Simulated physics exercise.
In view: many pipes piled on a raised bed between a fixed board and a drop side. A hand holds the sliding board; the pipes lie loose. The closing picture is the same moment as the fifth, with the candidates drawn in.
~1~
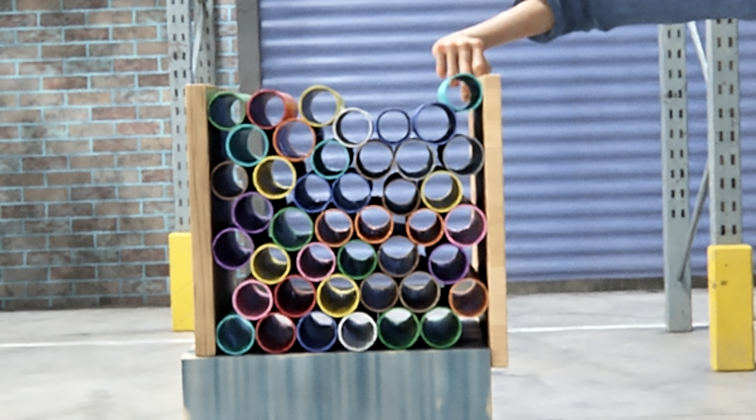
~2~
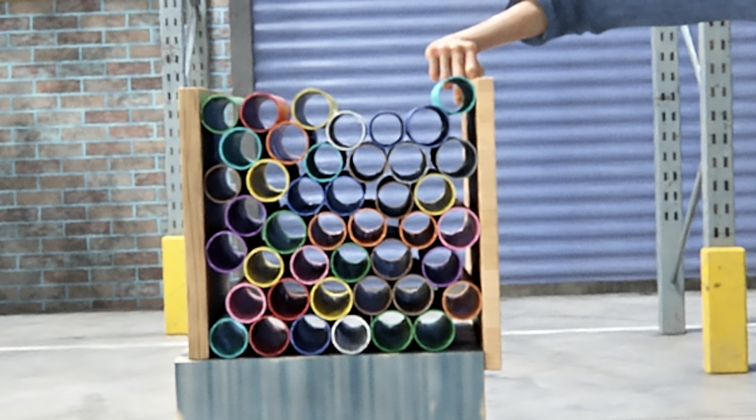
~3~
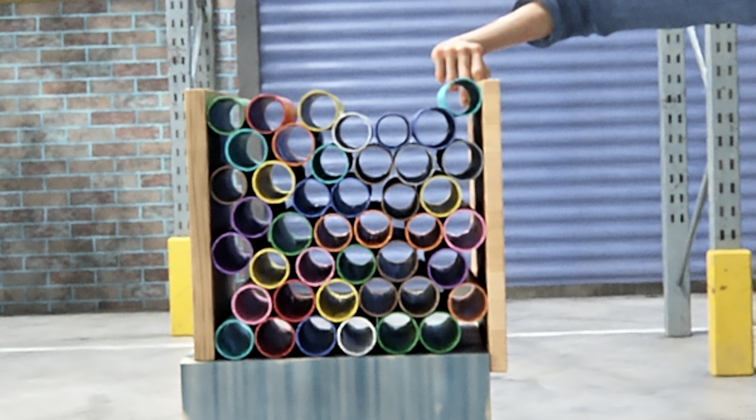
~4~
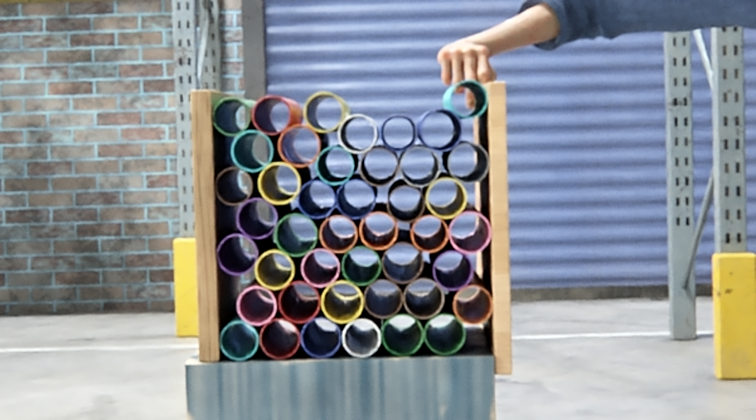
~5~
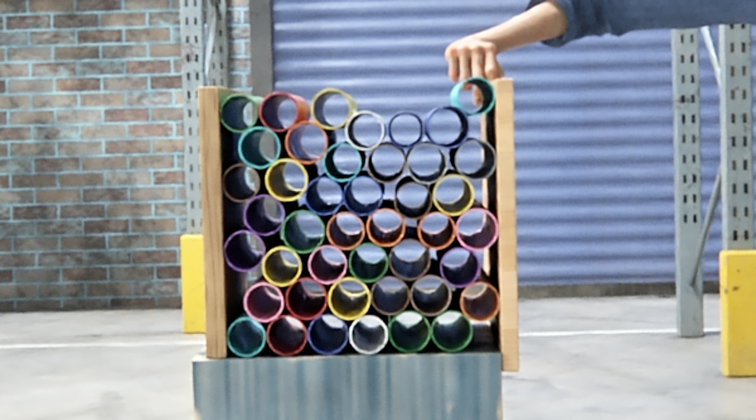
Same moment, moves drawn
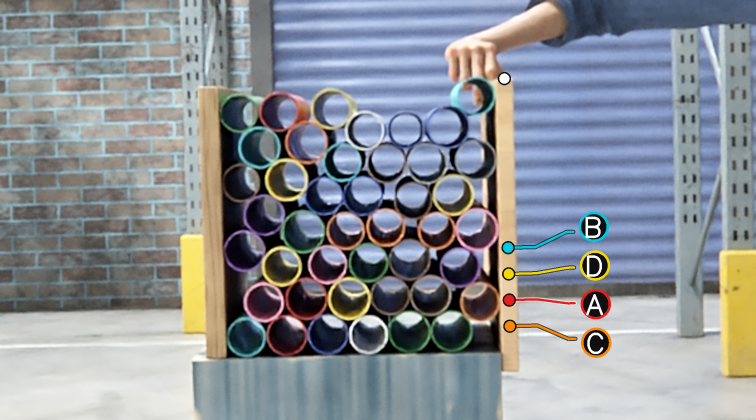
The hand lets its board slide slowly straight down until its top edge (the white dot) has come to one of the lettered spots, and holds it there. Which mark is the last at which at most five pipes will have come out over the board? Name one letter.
Lower it to B and no more.
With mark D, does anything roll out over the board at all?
Yes.
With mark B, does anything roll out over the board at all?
Yes.
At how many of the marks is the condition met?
One of the four.
On the copy, A at (509, 300); B at (508, 247); C at (510, 326); D at (508, 274); the white dot at (504, 78).
On B. First, top of the board (497, 151).
Then, top of the board (499, 232).
Finally, top of the board (499, 247), three out over the board.
By contrast, A more than five out over the board; C more than five out over the board; D more than five out over the board.
